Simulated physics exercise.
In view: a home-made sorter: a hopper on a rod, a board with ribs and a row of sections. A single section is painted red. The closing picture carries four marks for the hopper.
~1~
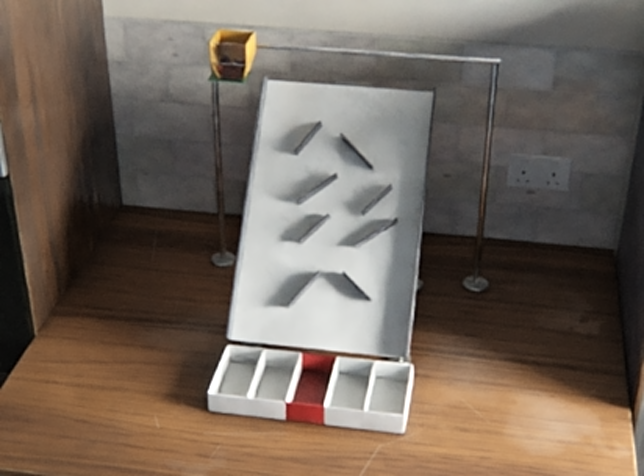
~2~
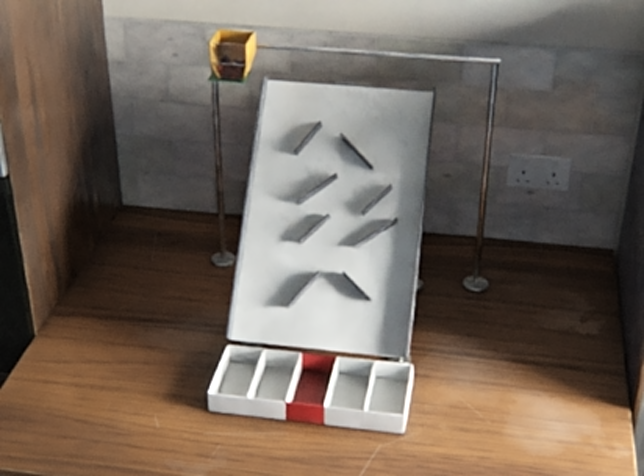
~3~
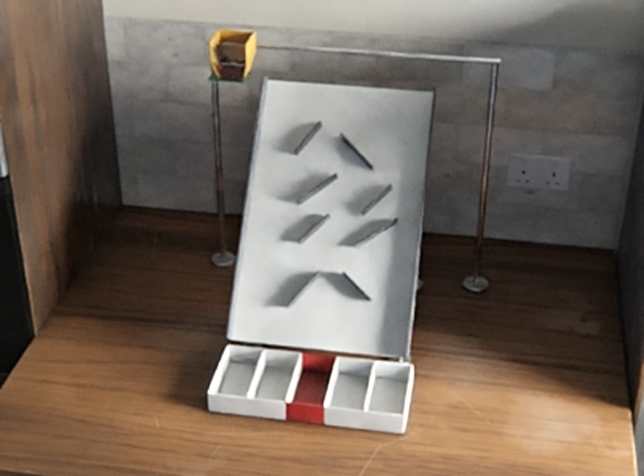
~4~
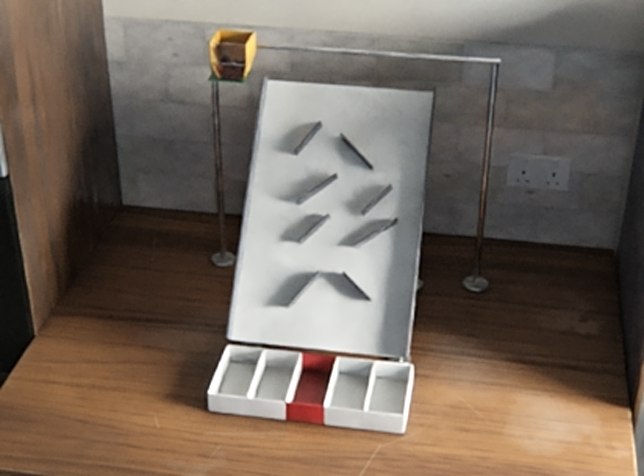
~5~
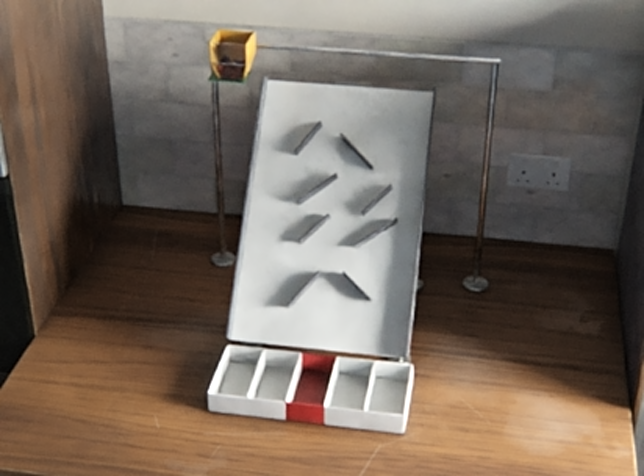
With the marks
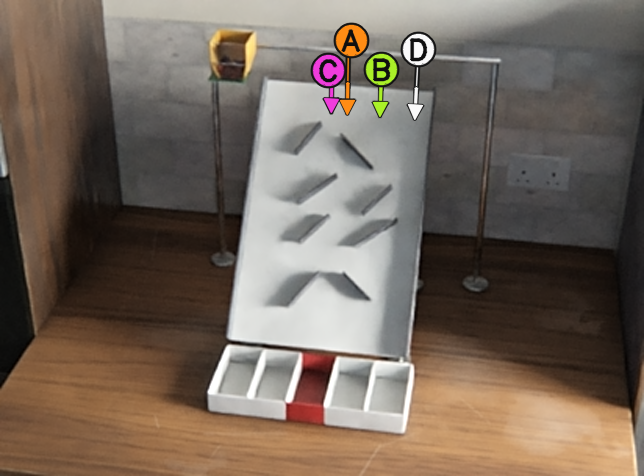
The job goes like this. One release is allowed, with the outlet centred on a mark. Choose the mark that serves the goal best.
Best: B.
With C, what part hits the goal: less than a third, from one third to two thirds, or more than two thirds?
Less than a third.
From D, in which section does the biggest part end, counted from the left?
It is the fifth one.
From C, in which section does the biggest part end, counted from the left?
It is the first one.
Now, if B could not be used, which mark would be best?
That is mark A.
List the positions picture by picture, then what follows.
The first frame shows hopper at (235, 67), kidney beans, door shut.
The second frame shows ribs (295, 152) to (320, 121), (341, 133) to (372, 166), (297, 201) to (337, 173).
The third frame shows ribs (362, 212) to (391, 184), (300, 240) to (329, 214), (355, 245) to (397, 218).
The fourth frame shows ribs (288, 305) to (319, 271), (343, 271) to (370, 299).
The fifth frame shows red section at (305, 412), number 3 of 5 from the left.
On the marked copy, mark A meets the board at (347, 109); mark B meets the board at (380, 111); mark C meets the board at (331, 107); mark D meets the board at (415, 114).
If A is chosen, about a third in the red section, about two thirds in other sections.
If B is chosen, about half in the red section, about half in other sections.
If C is chosen, a small part in the red section, most in other sections.
If D is chosen, a small part in the red section, most in other sections.
